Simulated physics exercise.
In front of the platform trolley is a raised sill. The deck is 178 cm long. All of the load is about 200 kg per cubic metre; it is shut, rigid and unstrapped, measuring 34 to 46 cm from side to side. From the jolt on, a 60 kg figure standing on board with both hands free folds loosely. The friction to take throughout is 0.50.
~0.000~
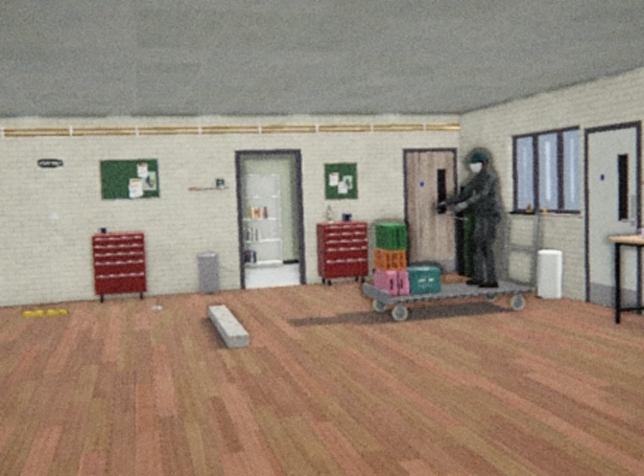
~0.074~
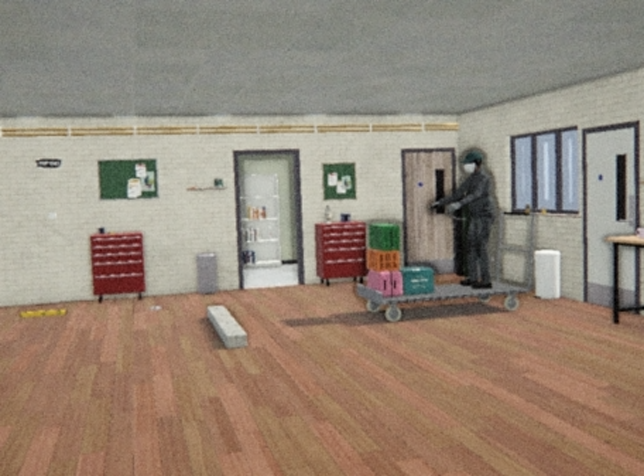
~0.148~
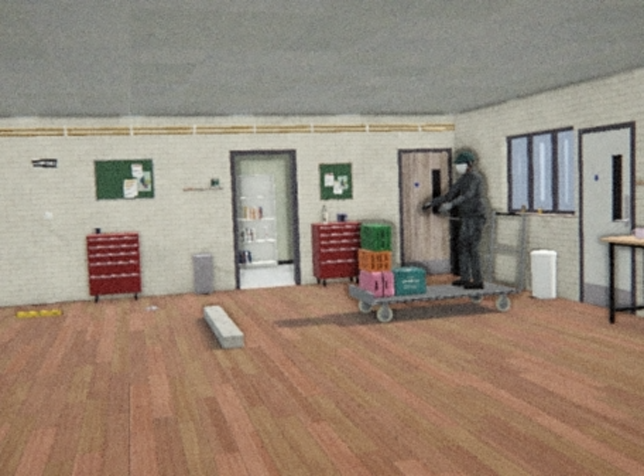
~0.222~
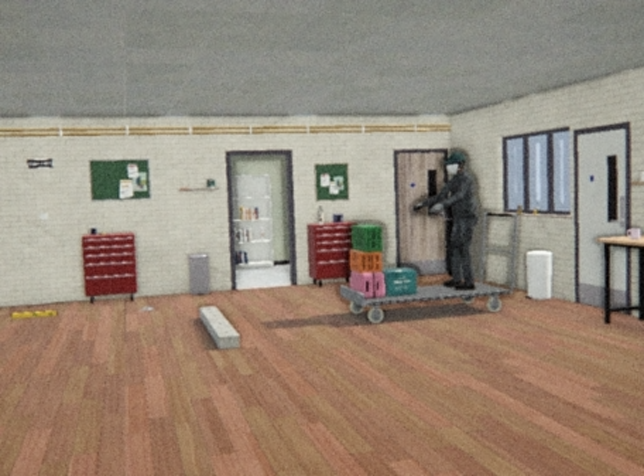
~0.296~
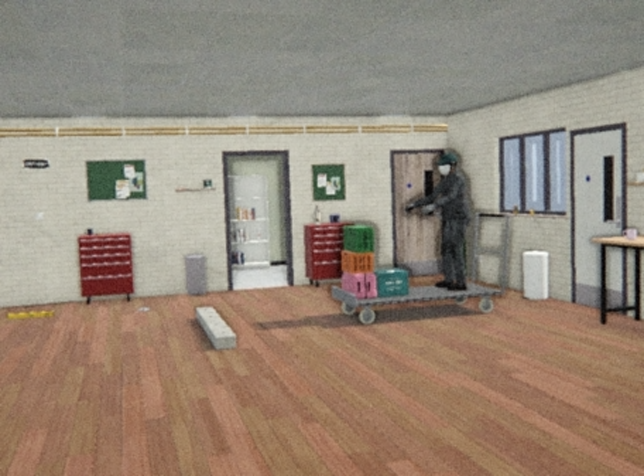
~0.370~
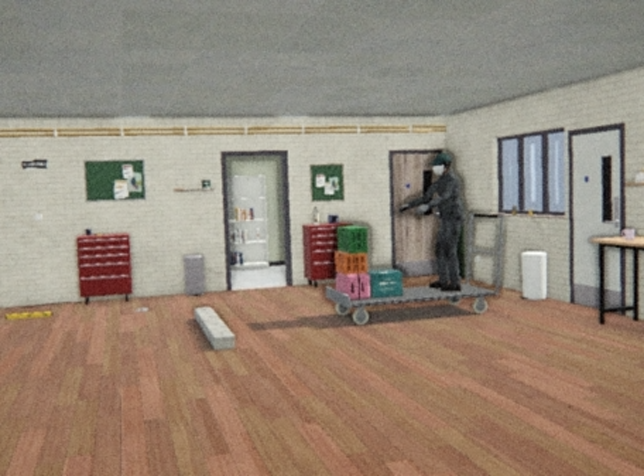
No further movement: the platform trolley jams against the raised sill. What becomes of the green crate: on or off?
Outcome: On.
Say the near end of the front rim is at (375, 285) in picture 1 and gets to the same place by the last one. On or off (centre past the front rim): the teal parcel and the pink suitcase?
In that case the teal one is kept and the pink one kept.
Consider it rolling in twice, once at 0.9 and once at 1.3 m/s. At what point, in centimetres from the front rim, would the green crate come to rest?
Roughly 10 cm behind the front rim on the first try and 60 cm past it on the second.
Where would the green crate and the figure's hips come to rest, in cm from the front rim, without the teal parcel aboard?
Green 20 behind, hips 120 behind.
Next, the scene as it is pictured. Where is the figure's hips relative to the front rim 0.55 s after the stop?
Around 115 cm short of the front rim.
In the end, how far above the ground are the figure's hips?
The hips come to rest around 55 centimetres up.
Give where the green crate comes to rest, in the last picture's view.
Roughly at (224, 247).
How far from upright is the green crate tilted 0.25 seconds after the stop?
Tilt from vertical: Around 10°.
Impact comes at 2.09 s.
After 2.64 s the green crate is 17 cm behind the rim, tilted 0°, near (226, 247) in the last picture's view.
After 3.09 s the green crate is 15 cm behind the rim, tilted 0°, near (224, 247) in the last picture's view.
Final state at 3.4 s, nothing is past the rim; behind it, teal parcel, green crate, pink suitcase, orange crate and the figure's hips.
